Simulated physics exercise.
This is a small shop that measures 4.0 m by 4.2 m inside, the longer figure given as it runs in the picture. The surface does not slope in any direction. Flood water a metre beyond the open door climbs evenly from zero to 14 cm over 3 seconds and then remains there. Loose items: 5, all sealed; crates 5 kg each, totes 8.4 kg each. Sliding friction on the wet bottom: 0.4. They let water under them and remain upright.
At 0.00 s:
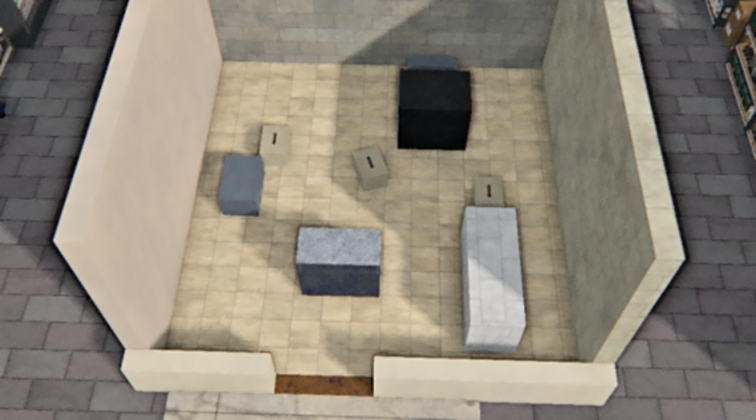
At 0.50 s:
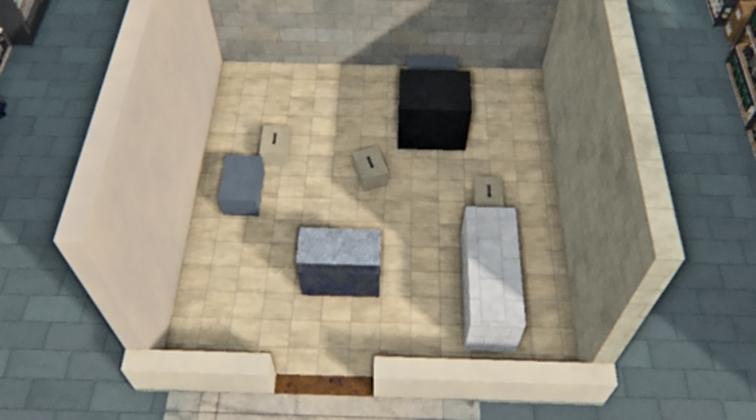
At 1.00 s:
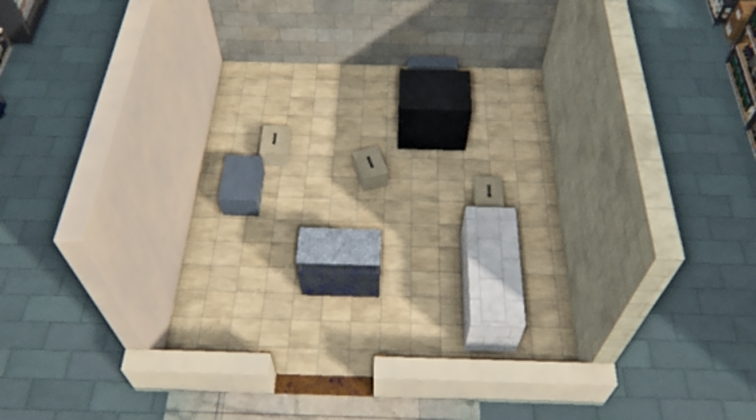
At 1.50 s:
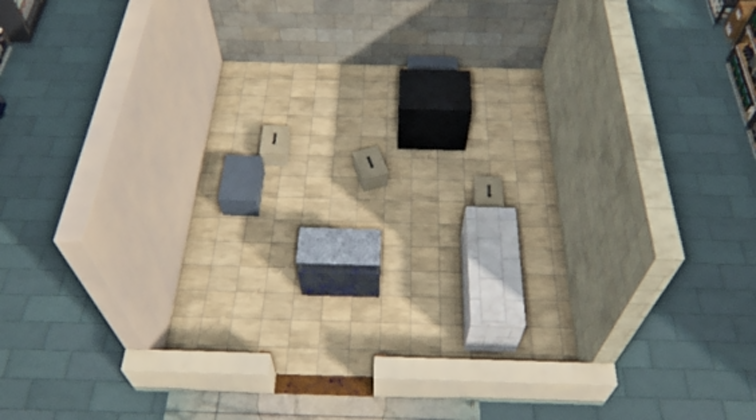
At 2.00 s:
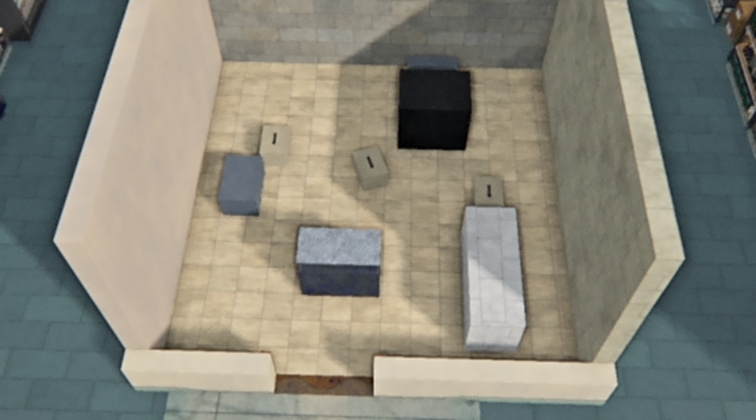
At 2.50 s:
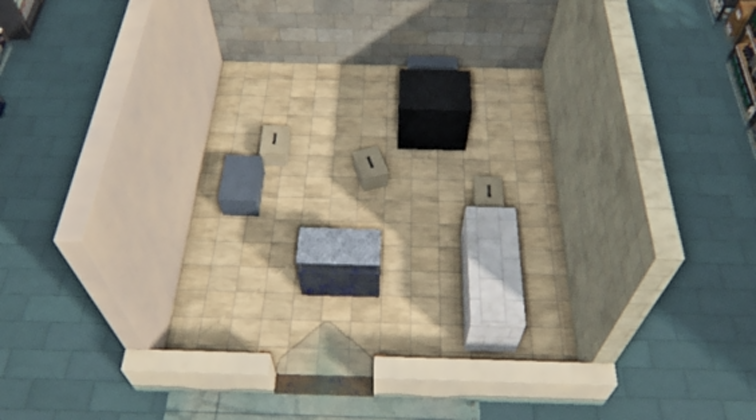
At the start, several boxes and blocks, one black and one long and white, stand still on a tiled floor inside a walled room with dry grey paving outside. The paving then turns blue-green and gradually darkens, and finally a small wet patch appears just inside the front opening, while no object moves.
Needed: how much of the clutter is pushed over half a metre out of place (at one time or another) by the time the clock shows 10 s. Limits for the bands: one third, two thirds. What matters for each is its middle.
Watching this, I'd call it a small share.
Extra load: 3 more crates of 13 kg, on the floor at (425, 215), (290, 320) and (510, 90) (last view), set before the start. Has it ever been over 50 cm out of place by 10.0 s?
Respectively, lower, higher and lower.
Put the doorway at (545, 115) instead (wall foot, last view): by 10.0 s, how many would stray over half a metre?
Result: 2.
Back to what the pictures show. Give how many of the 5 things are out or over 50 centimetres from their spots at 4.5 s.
By that point, 0.
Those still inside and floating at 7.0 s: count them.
Tally: 1 of them.
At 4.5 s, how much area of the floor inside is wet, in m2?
That flooded area is roughly 4.0 m2.
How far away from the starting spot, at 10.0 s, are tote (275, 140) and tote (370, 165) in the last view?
The first is 0 cm from its start, the second 0 cm.
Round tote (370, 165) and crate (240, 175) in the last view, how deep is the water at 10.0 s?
About 4 and 4 cm.
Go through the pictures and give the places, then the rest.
In the first picture, a crate at (240, 177) rests on the ground; a crate at (432, 68), on the bottom; water covers 0.0 m2; 0 of 5 have shifted.
In the second picture, a crate at (240, 177), on the bottom; a crate at (432, 68) rests on the ground; water covers 0.0 m2; 0 of 5 have shifted.
In the third picture, a crate at (240, 177), on the bottom; a crate at (432, 68), on the bottom; water covers 0.0 m2; 0 of 5 have shifted.
In the fourth picture, a crate at (240, 177), on the bottom; a crate at (432, 68) rests on the ground; 0.0 m2 under water; 0 of 5 have shifted.
In the fifth picture, a crate at (240, 177) rests on the ground; a crate at (432, 68) rests on the ground; water covers 0.0 m2; 0 of 5 have shifted.
In the sixth picture, a crate at (240, 177), on the bottom; a crate at (432, 68) rests on the ground; water covers 0.3 m2; 0 of 5 have shifted.
After 3.5 s 0 of 5 are over 50 cm from their spots; 0 afloat.
After 4.5 s 0 of 5 are over 50 cm from their spots; 0 afloat.
After 7.0 s 0 of 5 are over 50 cm from their spots; 1 afloat.
After 10.0 s 0 of 5 are over 50 cm from their spots, and 0 have been at some point; 1 afloat.
